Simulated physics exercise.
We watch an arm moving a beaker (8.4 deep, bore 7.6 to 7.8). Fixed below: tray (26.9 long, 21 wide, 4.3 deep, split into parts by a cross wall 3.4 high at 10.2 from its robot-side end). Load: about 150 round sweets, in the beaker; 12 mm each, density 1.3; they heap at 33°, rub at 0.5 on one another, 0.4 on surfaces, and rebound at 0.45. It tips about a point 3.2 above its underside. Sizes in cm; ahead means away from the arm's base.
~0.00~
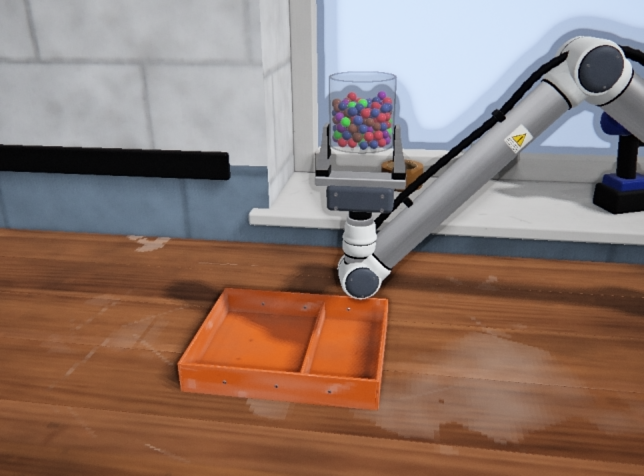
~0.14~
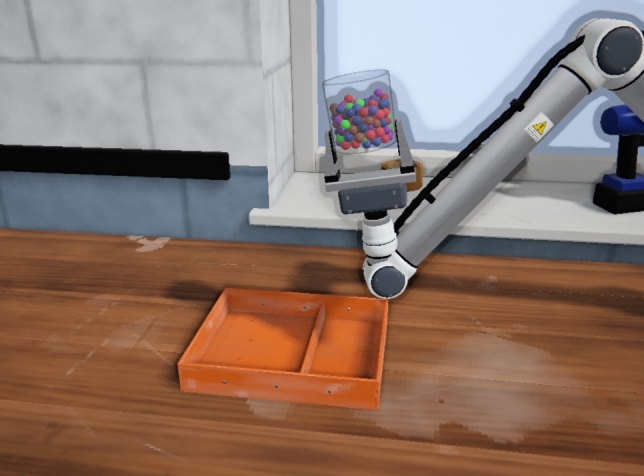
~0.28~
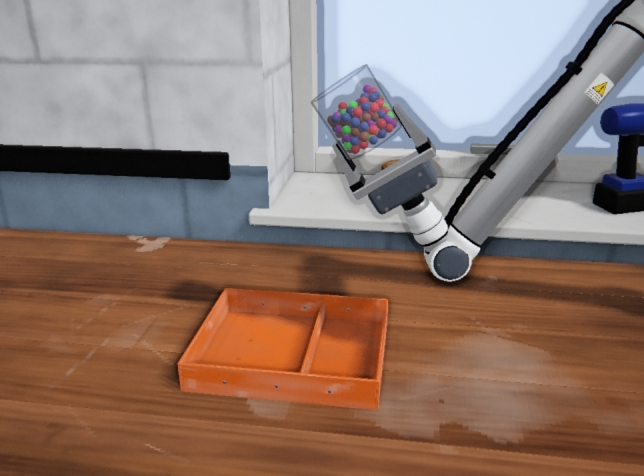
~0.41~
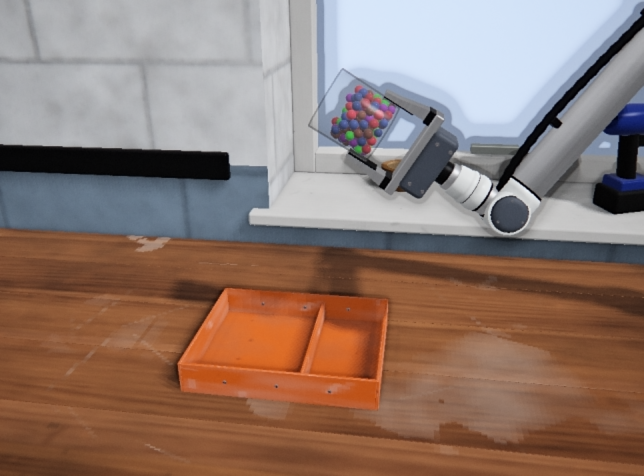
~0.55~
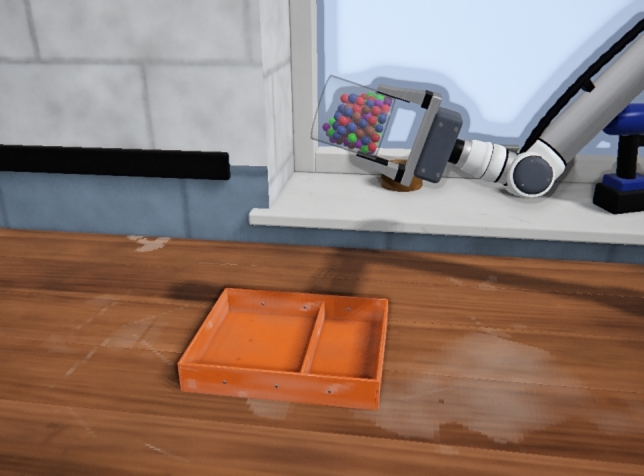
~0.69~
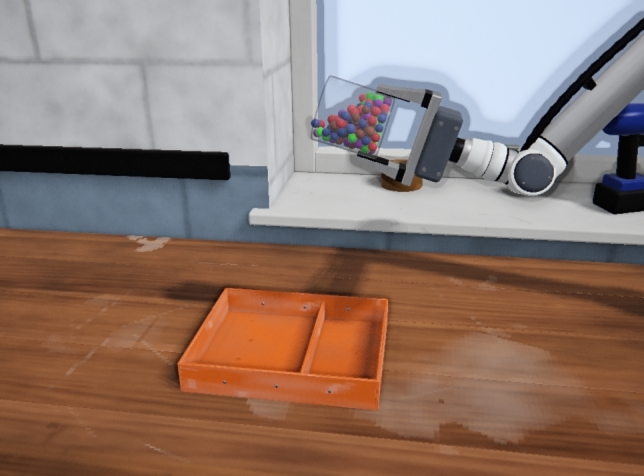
On a wooden worktop by a window, a robot arm tilting a clear beaker of colourful balls leftward above an orange divided tray.
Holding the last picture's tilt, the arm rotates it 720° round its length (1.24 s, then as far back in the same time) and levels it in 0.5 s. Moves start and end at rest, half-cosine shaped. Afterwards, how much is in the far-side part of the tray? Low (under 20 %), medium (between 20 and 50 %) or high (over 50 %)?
Share in the far-side part of the tray: Medium (between 20 and 50 %).
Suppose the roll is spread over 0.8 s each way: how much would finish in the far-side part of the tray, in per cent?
In that case some 10 per cent.
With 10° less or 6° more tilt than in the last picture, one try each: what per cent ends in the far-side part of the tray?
About 5 and 50 per cent.
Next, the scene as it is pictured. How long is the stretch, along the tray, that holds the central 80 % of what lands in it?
About 12 cm.
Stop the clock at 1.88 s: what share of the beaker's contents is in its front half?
Roughly 65 per cent.
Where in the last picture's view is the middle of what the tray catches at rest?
Around (256, 344).
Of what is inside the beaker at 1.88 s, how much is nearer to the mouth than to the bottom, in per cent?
Roughly 30 per cent.
After 1.88 s, tipped 74°, highest piece 39 above the table; 130 in the beaker, 17 in the far-side part, 1 on the table or floor, 3 in flight or on a rim.
After 3.07 s, tipped 74°, highest piece 39 above the table; 107 in the beaker, 37 in the far-side part, 2 on the table or floor, 5 in flight or on a rim.
After 3.87 s, upright, highest piece 41 above the table; 105 in the beaker, 42 in the far-side part, 3 on the table or floor, 1 in the robot-side part.
After 4.57 s, upright, highest piece 41 above the table; 105 in the beaker, 42 in the far-side part, 3 on the table or floor, 1 in the robot-side part.
In the end, 105 in the beaker, 42 in the far-side part, 3 on the table or floor, 1 in the robot-side part. That is 28 % in the far-side part of the tray.
